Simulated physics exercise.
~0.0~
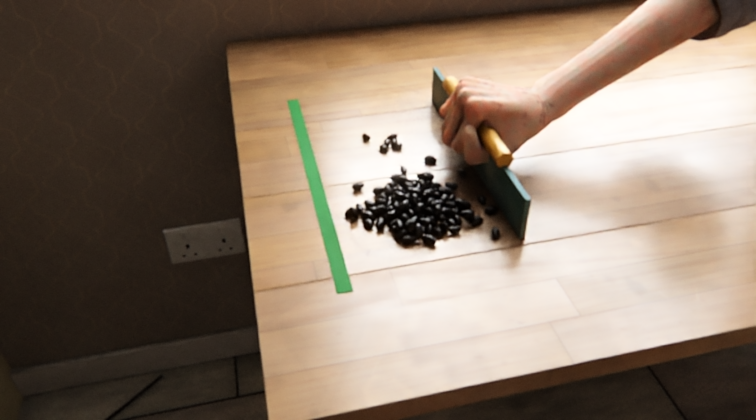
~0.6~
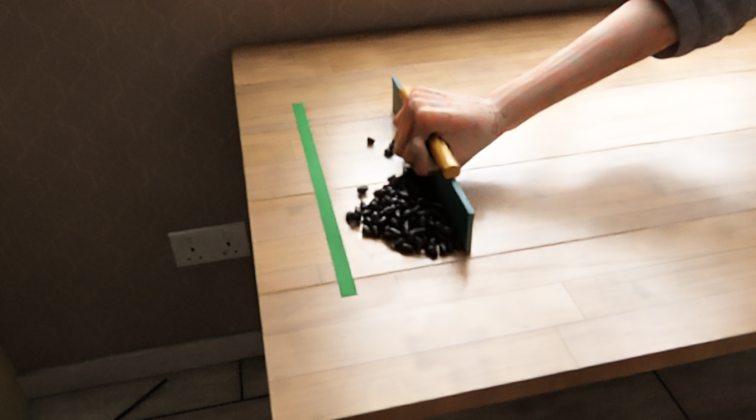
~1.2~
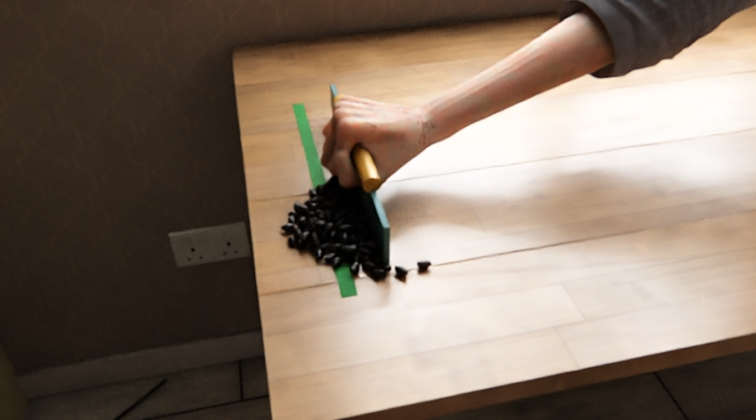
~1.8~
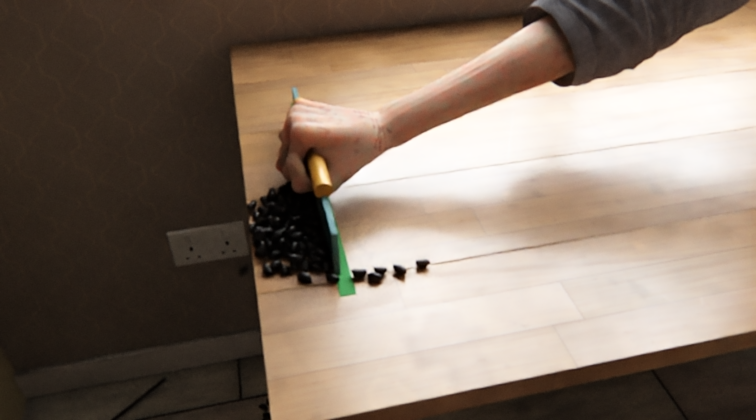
On a wooden table, a hand sweeping black pieces left with a scraper, stopping at green tape, a few going over the edge.
